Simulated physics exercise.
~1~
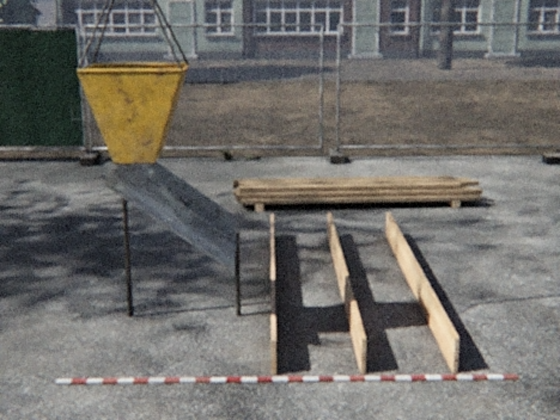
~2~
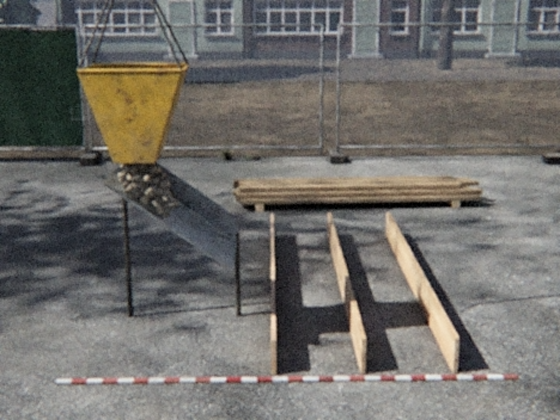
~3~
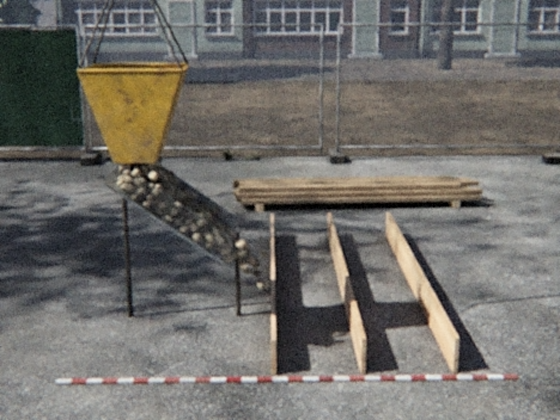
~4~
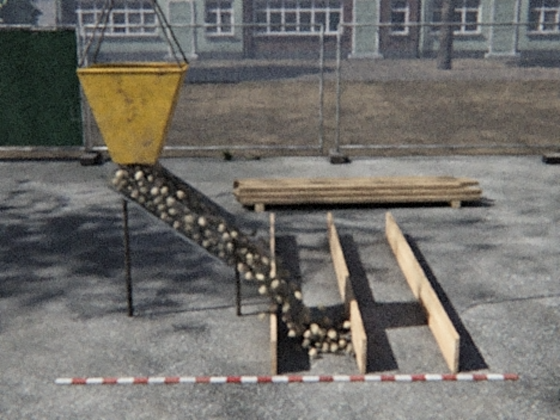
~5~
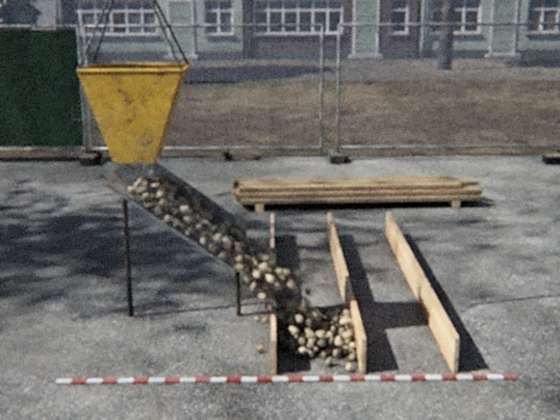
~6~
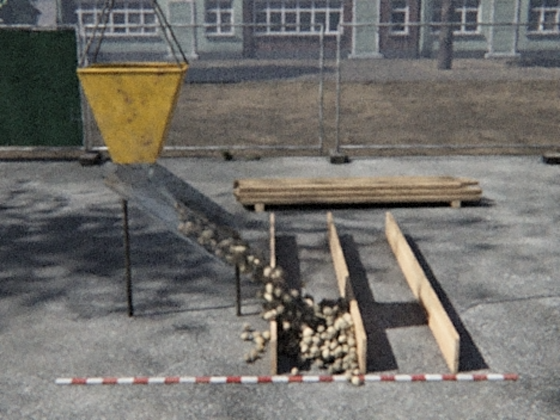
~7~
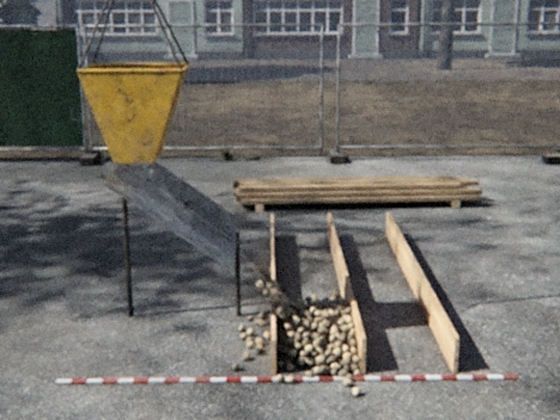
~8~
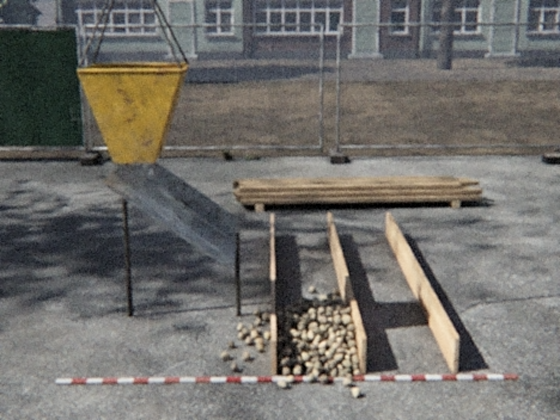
On a sunlit paved yard in front of a wire fence, a yellow skip hangs still above a sloping steel chute, with three upright wooden boards standing to the right behind a red and white striped staff. Pale, rounded stones begin to drop from the bottom of the skip onto the chute. They slide down to the right and spill off its lower end, mostly into the left bay between the boards. The heap there grows as the chute empties, while some stones fall outside the leftmost board. Finally the stones lie still, most piled in the left bay, and the right bay stays empty.
